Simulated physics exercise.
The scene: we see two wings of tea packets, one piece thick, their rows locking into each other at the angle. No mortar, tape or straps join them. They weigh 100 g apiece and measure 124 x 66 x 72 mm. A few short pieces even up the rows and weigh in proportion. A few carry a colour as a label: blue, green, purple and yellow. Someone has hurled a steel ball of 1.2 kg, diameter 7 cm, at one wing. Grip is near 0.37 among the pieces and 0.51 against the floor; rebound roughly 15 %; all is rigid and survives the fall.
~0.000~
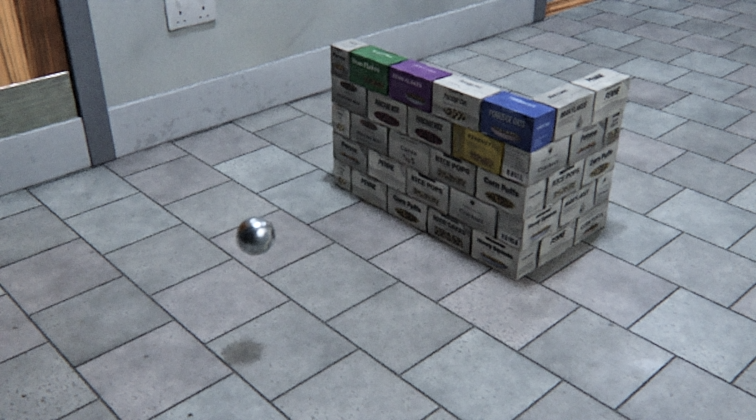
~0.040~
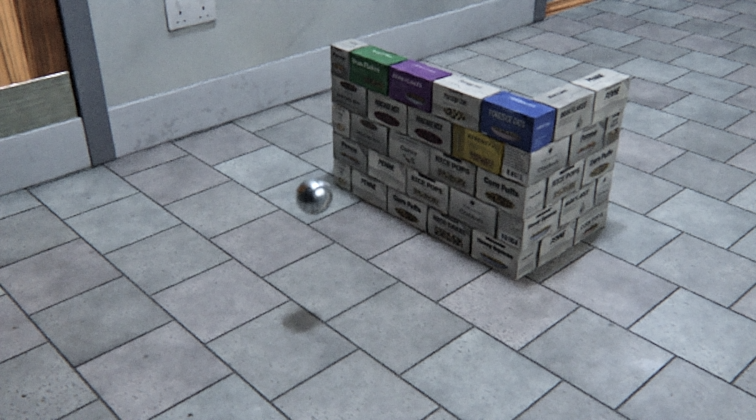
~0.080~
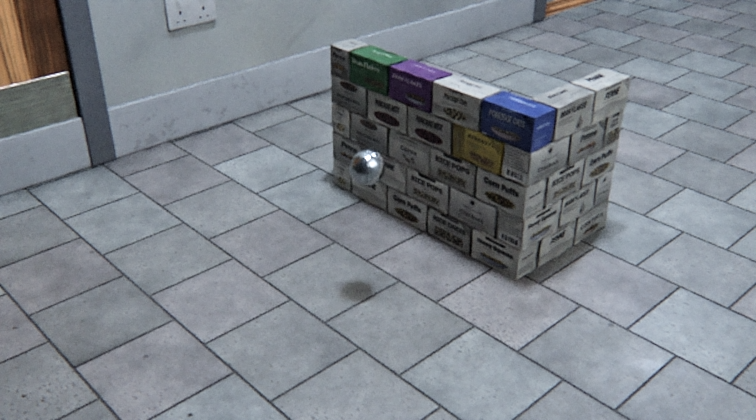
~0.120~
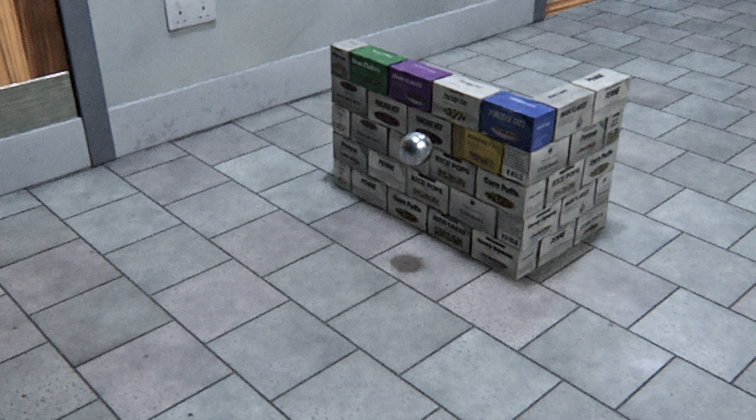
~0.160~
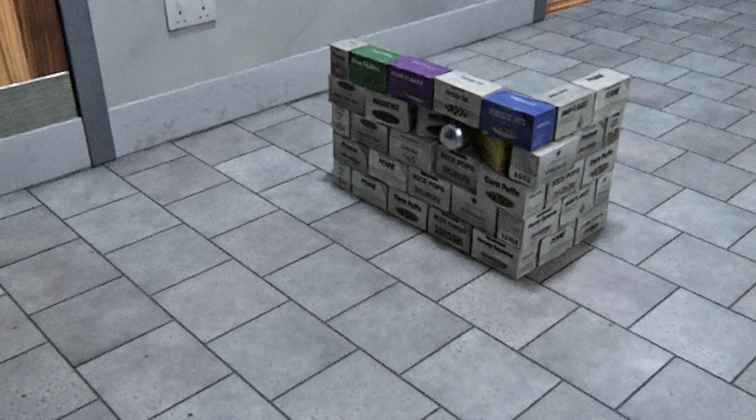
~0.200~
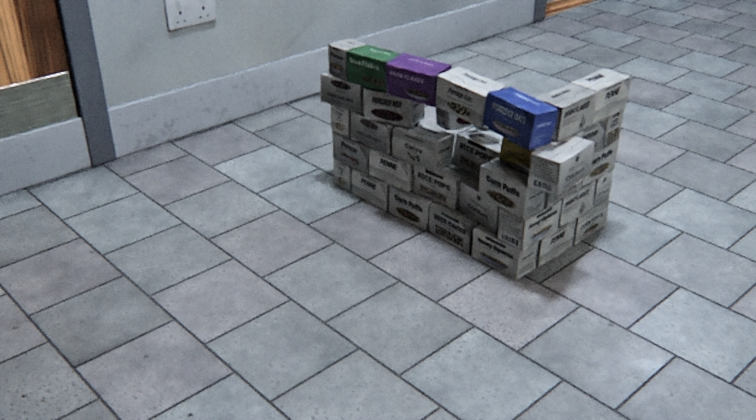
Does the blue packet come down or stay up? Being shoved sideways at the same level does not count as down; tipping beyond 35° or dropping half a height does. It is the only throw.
In the end the blue packet comes down.
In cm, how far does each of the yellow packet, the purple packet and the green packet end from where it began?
About: Yellow 32, purple 40, green 2.
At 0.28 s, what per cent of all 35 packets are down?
5 per cent by then.
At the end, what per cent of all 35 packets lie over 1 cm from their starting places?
50 per cent.
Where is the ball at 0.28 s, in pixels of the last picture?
Near (538, 100).
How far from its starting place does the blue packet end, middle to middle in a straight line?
About 8 cm.
After 0.28 s, ball still moving; 2 of the 35 packets down; blue packet 7° from how it stood, 27 mm lower; purple packet 25° from how it stood.
After 0.44 s, ball still moving; 7 of the 35 packets down; blue packet 7 cm lower; purple packet on its side.
In the end (1.1 s), ball rolling away; 7 of the 35 packets down; blue packet 7 cm lower; purple packet 29 cm lower; green packet 16 mm from its place. From the last view, middles, blue packet near (532, 160), purple packet near (337, 253).
